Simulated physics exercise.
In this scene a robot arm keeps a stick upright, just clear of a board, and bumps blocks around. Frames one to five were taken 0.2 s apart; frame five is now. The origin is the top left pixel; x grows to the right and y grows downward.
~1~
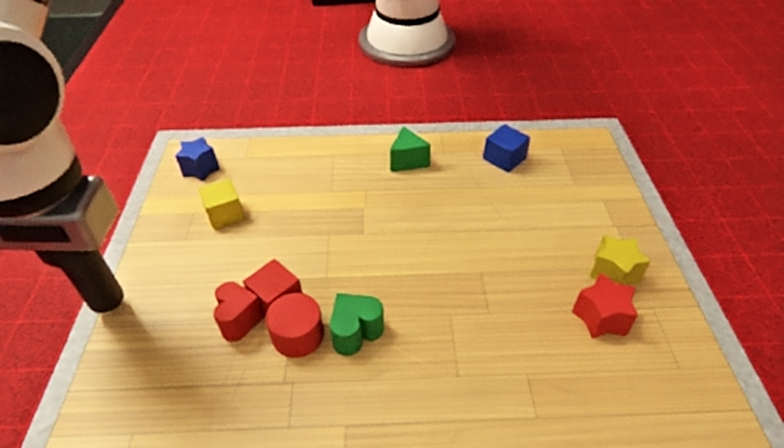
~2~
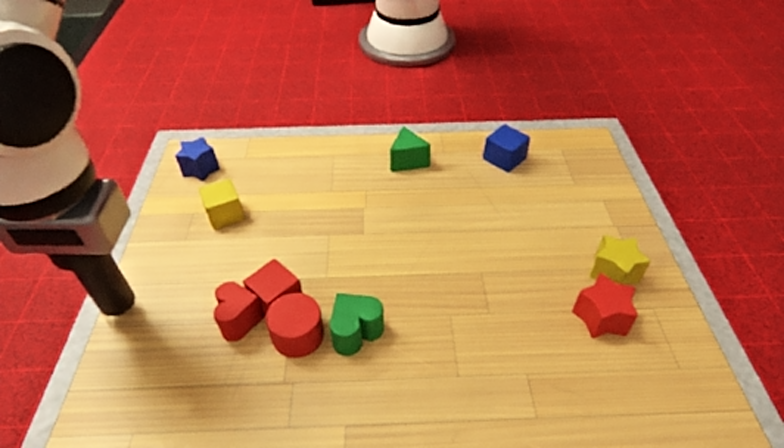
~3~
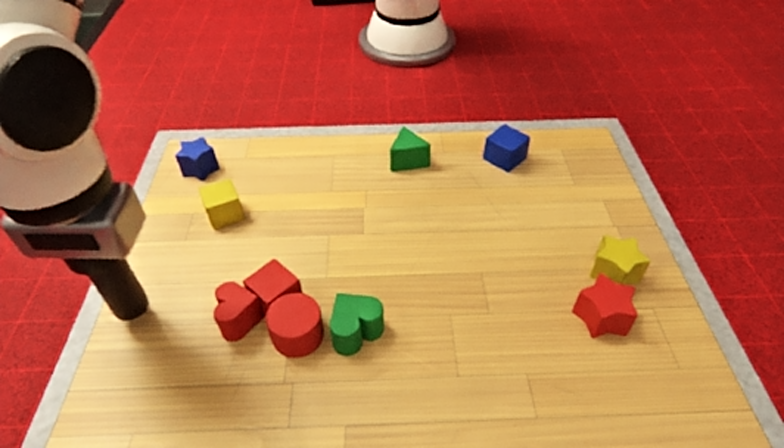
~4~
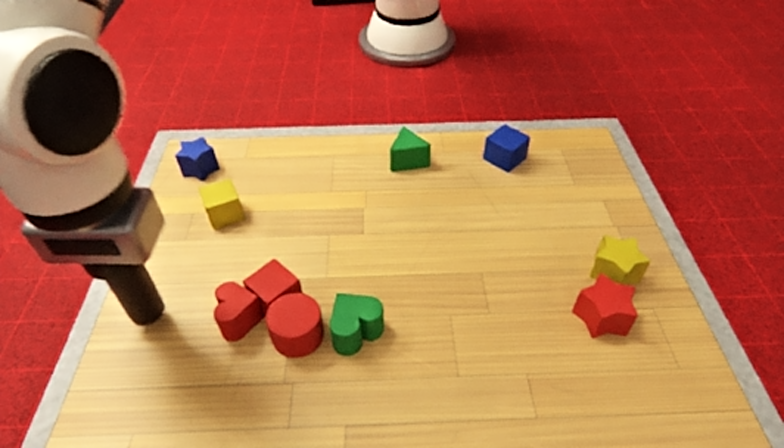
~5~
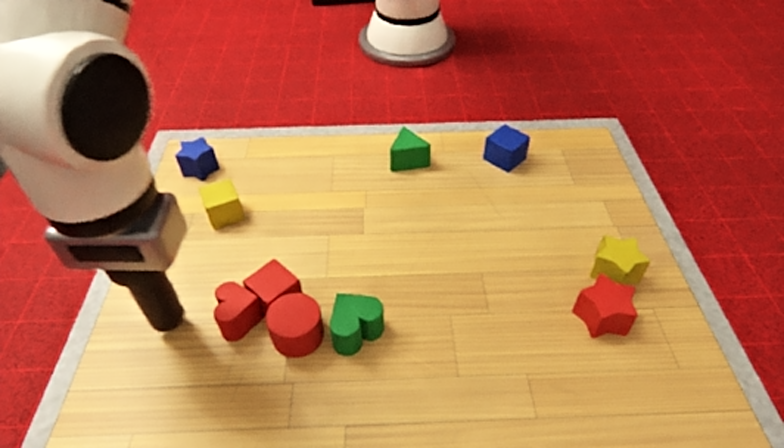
Robot arm with a dark stick moving slowly right across a wooden board toward a red heart block, all blocks staying still.
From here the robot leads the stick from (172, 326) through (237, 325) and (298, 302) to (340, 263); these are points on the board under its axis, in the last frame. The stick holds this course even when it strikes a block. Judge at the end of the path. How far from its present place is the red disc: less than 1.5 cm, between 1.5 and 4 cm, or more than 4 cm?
Medium: 1.5 to 4 cm.
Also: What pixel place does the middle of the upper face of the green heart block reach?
The middle of its upper face should be somewhere near (378, 315).
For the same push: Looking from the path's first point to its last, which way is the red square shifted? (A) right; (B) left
Correct choice: B.
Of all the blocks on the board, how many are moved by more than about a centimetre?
By the end of the path, three or more blocks have moved more than about a centimetre.
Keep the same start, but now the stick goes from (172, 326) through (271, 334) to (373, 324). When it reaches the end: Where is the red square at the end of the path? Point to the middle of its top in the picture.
My estimate: (295, 259).
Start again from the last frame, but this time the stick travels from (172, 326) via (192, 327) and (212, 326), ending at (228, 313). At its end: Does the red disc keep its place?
In short: Yes.
On the path given first. One third of the way, stick (235, 316); red heart block (265, 296); red square (287, 268), turned 15° anticlockwise; red disc (300, 315).
Two thirds of the way, stick (296, 293); red heart block (326, 273); red square (325, 241), turned 50° anticlockwise; red disc (326, 320); green heart block (378, 315), turned 25° anticlockwise.
At the end, stick (339, 254); red heart block (360, 259), turned 45° clockwise; red square (345, 212), turned 75° anticlockwise; red disc (326, 320); green heart block (378, 315), turned 25° anticlockwise.
